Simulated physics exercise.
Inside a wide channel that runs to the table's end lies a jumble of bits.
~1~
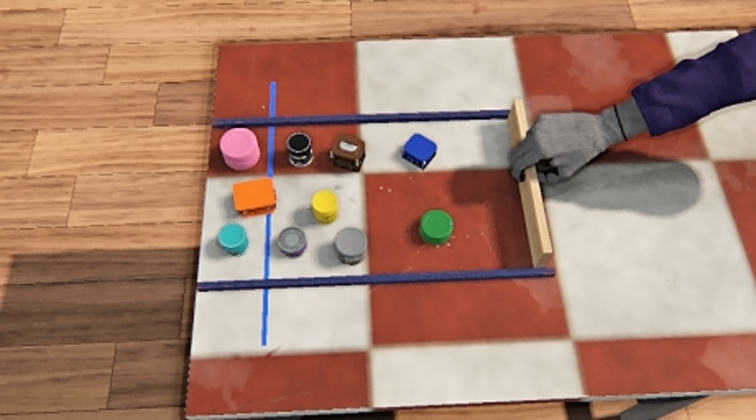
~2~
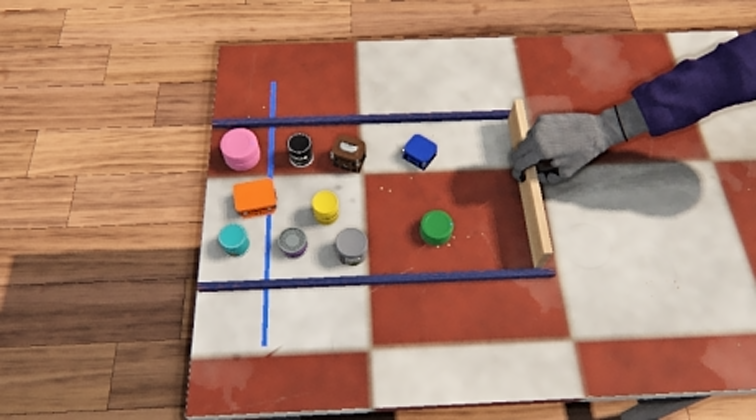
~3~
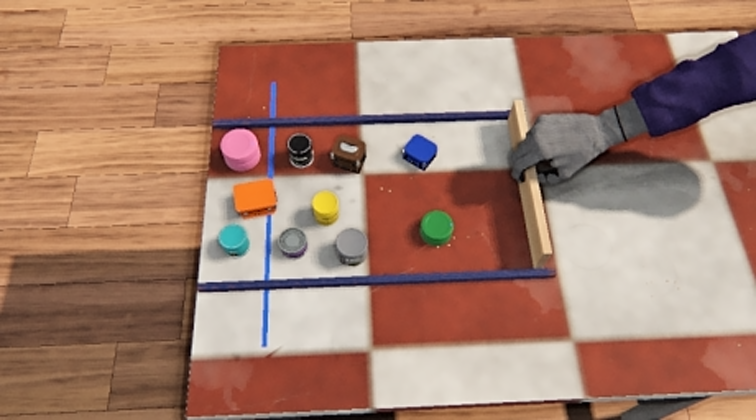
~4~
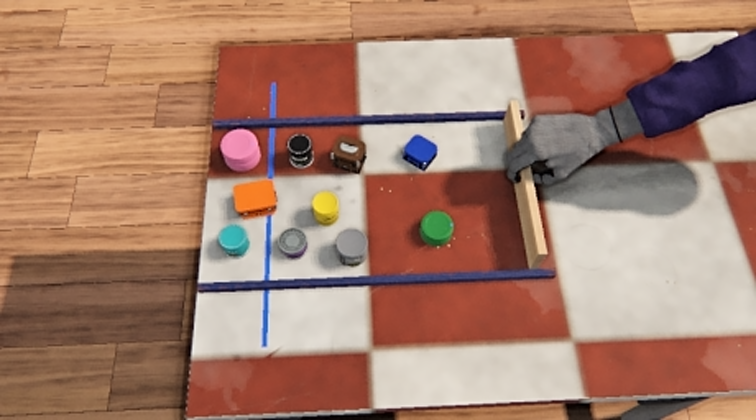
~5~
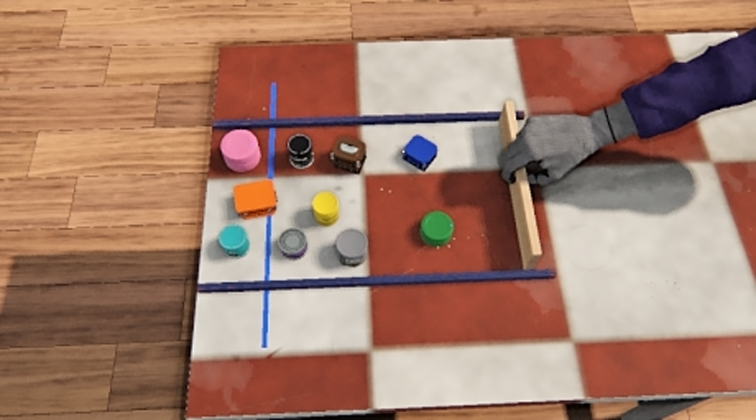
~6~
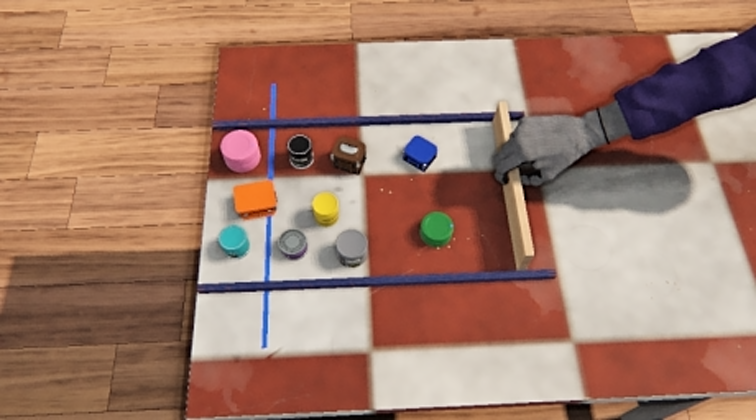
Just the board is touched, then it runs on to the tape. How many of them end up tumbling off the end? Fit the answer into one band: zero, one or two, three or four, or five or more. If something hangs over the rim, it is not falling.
I would say one or two.
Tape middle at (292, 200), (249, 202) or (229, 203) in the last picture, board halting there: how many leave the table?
Those tries give 1, 3 and 6.
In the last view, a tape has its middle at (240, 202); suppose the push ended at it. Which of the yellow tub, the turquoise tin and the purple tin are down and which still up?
Going in order, the yellow tub keeps its spot, then the turquoise tin goes off the edge, then the purple tin goes off the edge.
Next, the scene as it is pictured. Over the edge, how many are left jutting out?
1 of them.
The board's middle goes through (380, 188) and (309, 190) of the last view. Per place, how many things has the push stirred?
The first number is 4, the next one 8.
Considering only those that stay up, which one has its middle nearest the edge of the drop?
That's the turquoise tin.
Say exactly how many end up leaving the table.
Counted up, you get 2.
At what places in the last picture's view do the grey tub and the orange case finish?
You'll see the grey tub at (250, 265), with the orange case at (229, 198).
Soon after, none off yet; turquoise tin at rest near (235, 242); pink lid at rest near (241, 151); orange case at rest near (256, 200).
Then, none off yet; turquoise tin at rest near (235, 242); pink lid moved about its own width near (215, 149); orange case at rest near (256, 200).
At rest, the number that fall off is one or two; fallen, black tin and pink lid.
